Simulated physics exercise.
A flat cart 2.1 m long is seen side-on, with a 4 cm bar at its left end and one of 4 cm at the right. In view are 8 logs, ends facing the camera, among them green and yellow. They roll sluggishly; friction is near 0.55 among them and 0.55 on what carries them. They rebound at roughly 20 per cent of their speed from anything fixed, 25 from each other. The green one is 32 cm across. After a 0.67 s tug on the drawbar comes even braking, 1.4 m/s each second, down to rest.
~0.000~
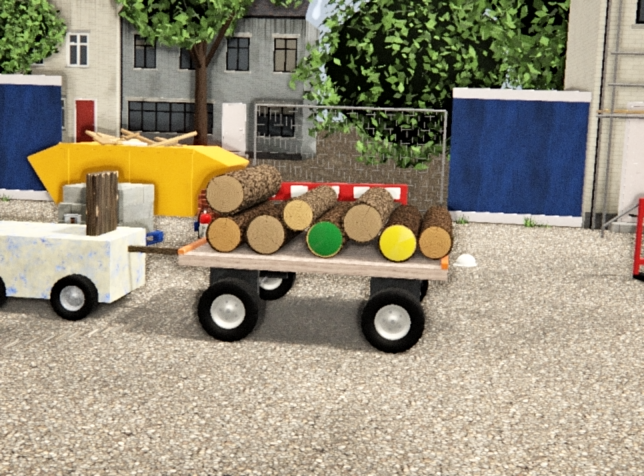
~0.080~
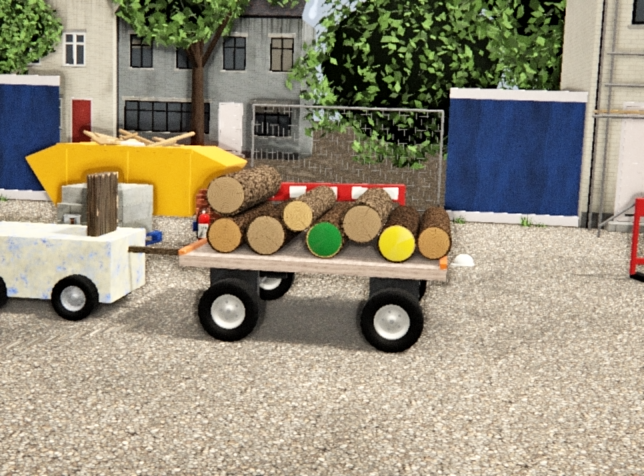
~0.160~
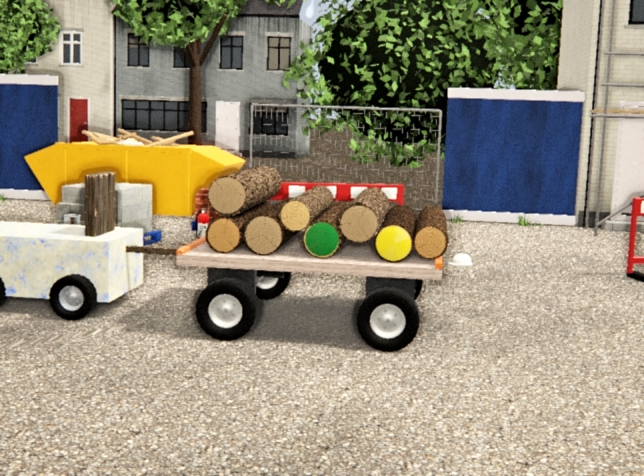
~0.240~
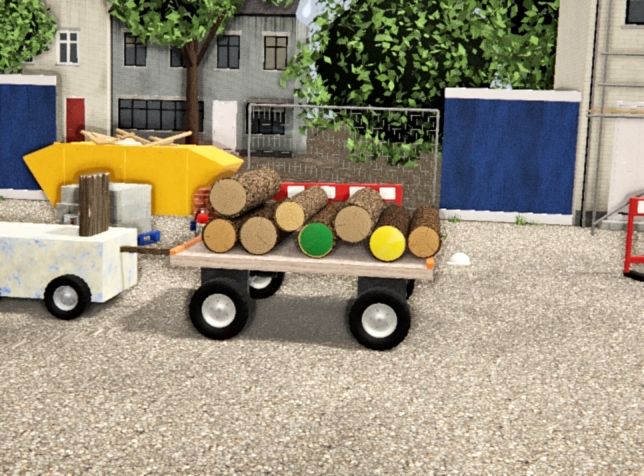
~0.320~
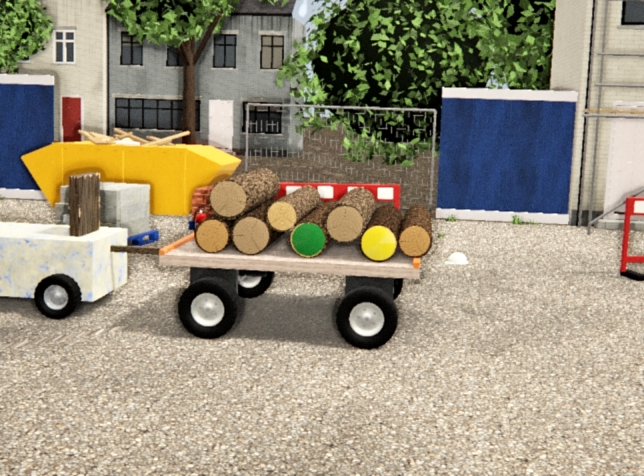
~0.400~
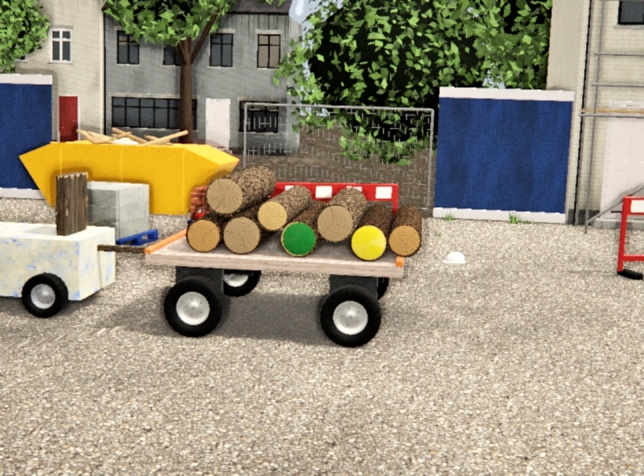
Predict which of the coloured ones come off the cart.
Green stays on the cart. Yellow goes over a bar.
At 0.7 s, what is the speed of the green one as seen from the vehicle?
Near 1.5 m/s.
After 0.7 s, green is on the deck, 50 cm from the right bar, rolling right along the cart; yellow is over the right bar and falling; 2 of 8 are off.
After 0.9 s, green is on the deck, 20 cm from the right bar, rolling right along the cart; yellow is over the right bar and falling; 3 of 8 are off.
At rest (4.0 s), green is on the deck, 100 cm from the right bar; yellow is over the right bar and down; 3 of 8 are off.
